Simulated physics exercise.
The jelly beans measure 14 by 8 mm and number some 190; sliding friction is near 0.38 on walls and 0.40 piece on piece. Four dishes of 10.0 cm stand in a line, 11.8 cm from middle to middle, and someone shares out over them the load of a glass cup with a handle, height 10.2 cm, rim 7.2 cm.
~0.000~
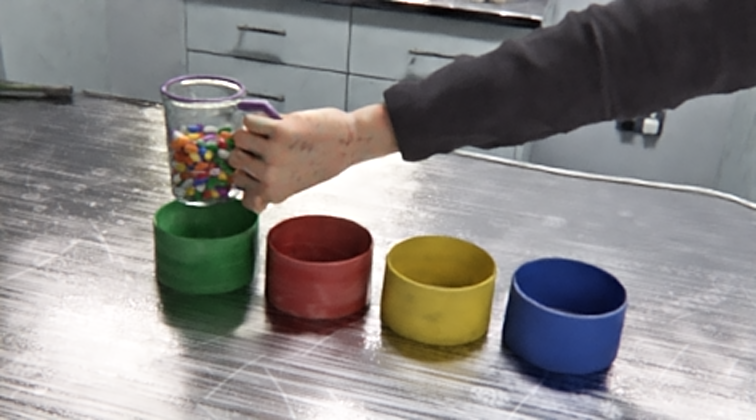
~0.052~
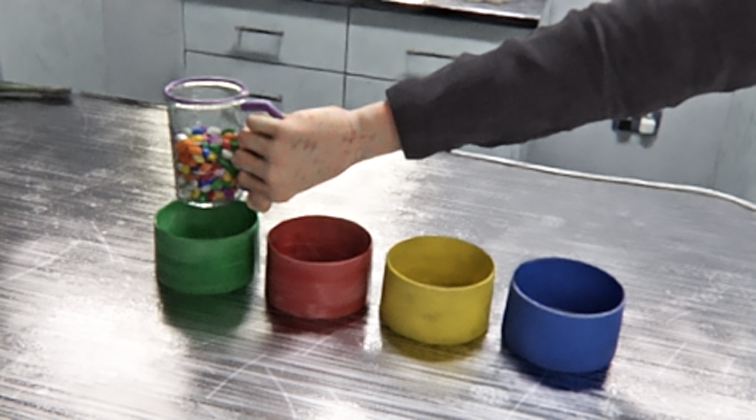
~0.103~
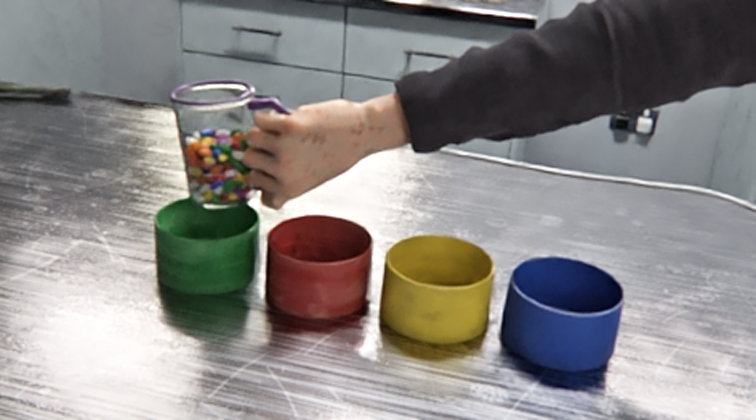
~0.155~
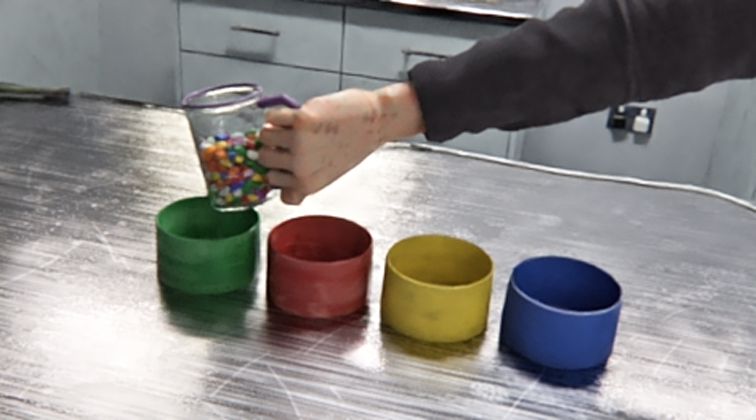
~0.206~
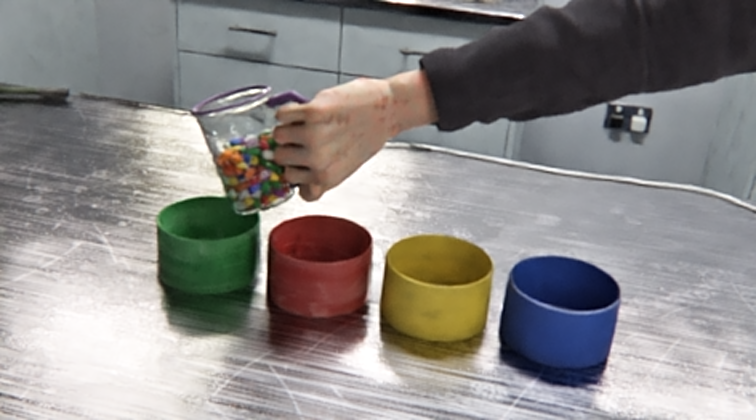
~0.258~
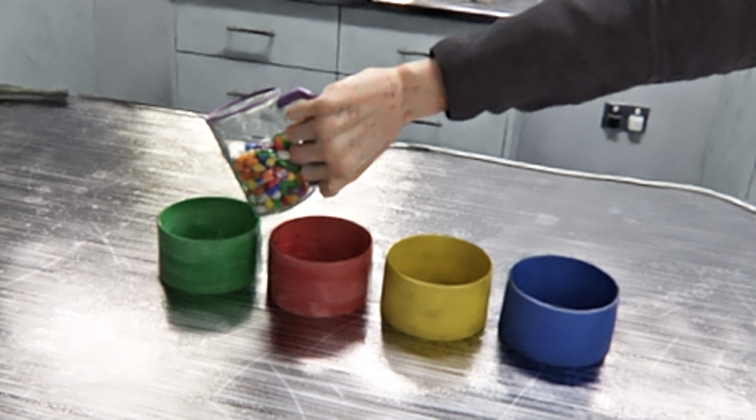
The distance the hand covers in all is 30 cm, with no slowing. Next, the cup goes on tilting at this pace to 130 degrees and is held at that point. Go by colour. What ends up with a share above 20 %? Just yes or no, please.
In short: Red dish no, blue dish no, green dish no, yellow dish yes, counter no.
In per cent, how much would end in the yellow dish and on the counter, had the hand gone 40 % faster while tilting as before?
Yellow: 100; counter: 0.
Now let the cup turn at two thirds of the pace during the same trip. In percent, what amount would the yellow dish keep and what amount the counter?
Result - yellow: 100; counter: 0.
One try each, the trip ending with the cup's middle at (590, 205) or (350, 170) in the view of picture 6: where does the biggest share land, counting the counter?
The largest share ends at yellow first and at red second.
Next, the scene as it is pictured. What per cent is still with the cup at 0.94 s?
Some 95 per cent.
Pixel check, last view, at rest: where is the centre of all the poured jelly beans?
Somewhere around (438, 293) in the final frame.
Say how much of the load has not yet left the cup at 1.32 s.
5 %.
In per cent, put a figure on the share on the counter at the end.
Roughly 0 in a hundred.
Then, at 0.67 s, tilt 80 degrees; cup holds 100 %.
Then, at 0.94 s, tilt 115 degrees; cup holds 95 %, yellow 5 %.
Then, at 1.32 s, tilt 130 degrees; cup holds 5 %, yellow 95 %.
At rest (1.7 s), red 0 %, blue 0 %, green 0 %, yellow 100 %, counter 0 %.
